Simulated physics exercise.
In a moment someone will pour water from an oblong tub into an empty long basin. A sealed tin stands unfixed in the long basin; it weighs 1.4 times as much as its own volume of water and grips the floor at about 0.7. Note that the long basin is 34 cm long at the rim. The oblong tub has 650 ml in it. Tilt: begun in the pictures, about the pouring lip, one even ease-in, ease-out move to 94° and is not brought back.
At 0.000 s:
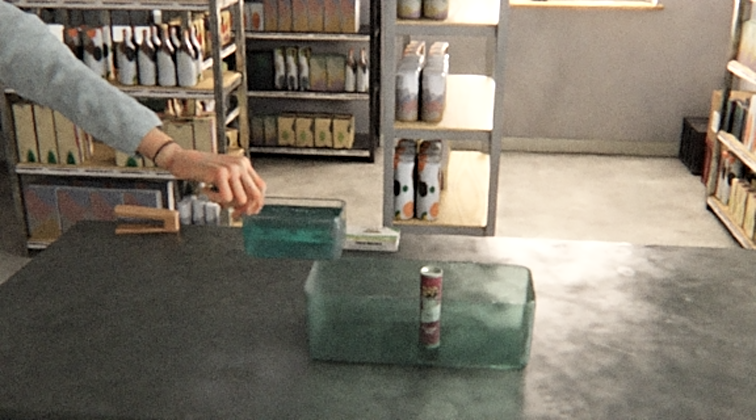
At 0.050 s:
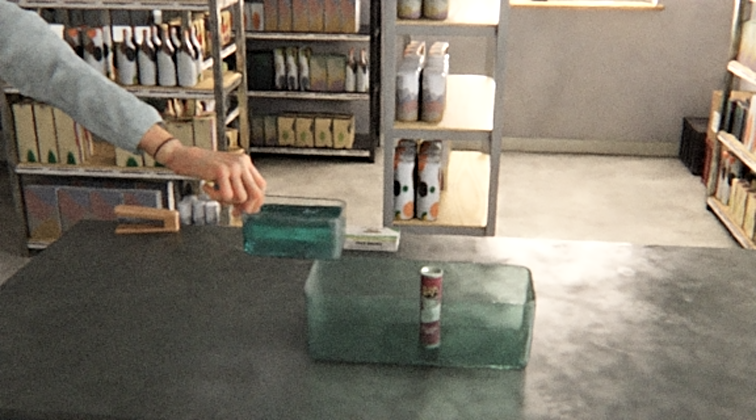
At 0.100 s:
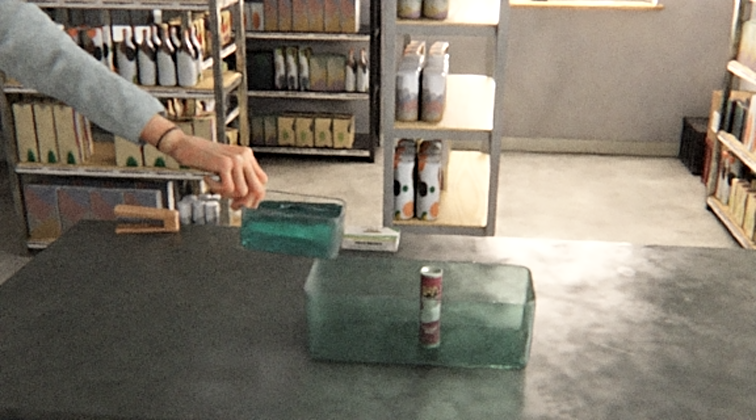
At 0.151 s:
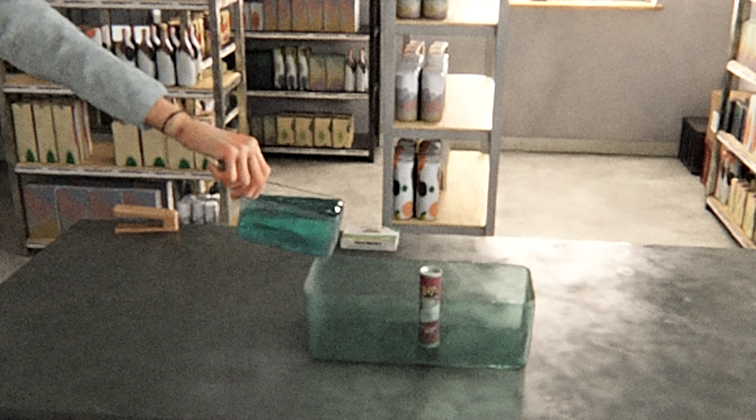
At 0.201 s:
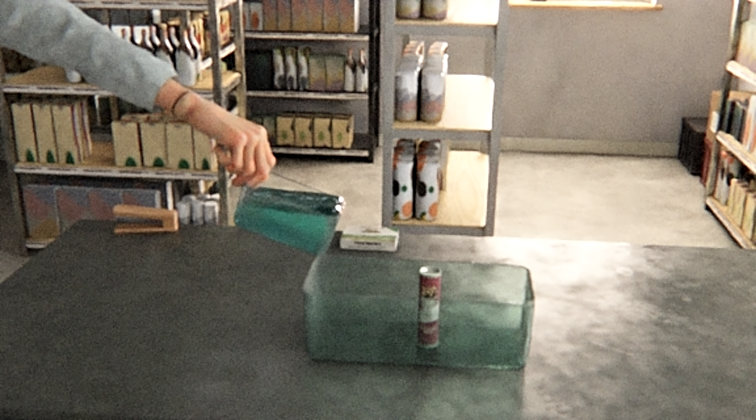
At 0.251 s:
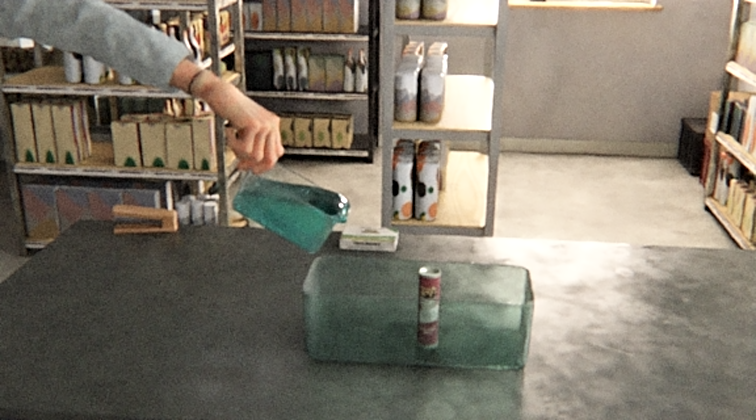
A hand tilted a small clear tub of teal liquid further and further to the right on a dark counter, above and behind a long greenish basin with a red-and-white tin standing in it.
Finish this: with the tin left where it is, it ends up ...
It ends up knocked over.
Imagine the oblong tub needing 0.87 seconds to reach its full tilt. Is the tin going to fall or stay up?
The tin would stay balanced.
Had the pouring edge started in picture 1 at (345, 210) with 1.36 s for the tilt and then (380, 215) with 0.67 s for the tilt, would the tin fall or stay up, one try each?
Trial 1 - tin stays standing; trial 2 - tin stays standing.
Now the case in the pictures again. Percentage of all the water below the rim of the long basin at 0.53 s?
About 16%.
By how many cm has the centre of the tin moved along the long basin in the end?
In the end the tin's centre has shifted about 8.0 centimetres.
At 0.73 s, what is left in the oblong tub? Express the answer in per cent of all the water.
5 %.
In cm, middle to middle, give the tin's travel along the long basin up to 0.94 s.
Reading: Roughly 5 cm.
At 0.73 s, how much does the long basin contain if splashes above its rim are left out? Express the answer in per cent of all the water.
Some 84 percent of the total.
After 0.53 s the tilt is 84° and 34 per cent is still to pour; the tin stands where it began.
After 0.73 s the tilt is 94° and 5 per cent is still to pour; the tin leans 8°.
After 0.94 s the tilt is 94° and 2 per cent is still to pour; the tin leans 44°.
After 1.17 s the tilt is 94° and 1 per cent is still to pour; the tin lies on its side.
In the end the tin lies on its side.
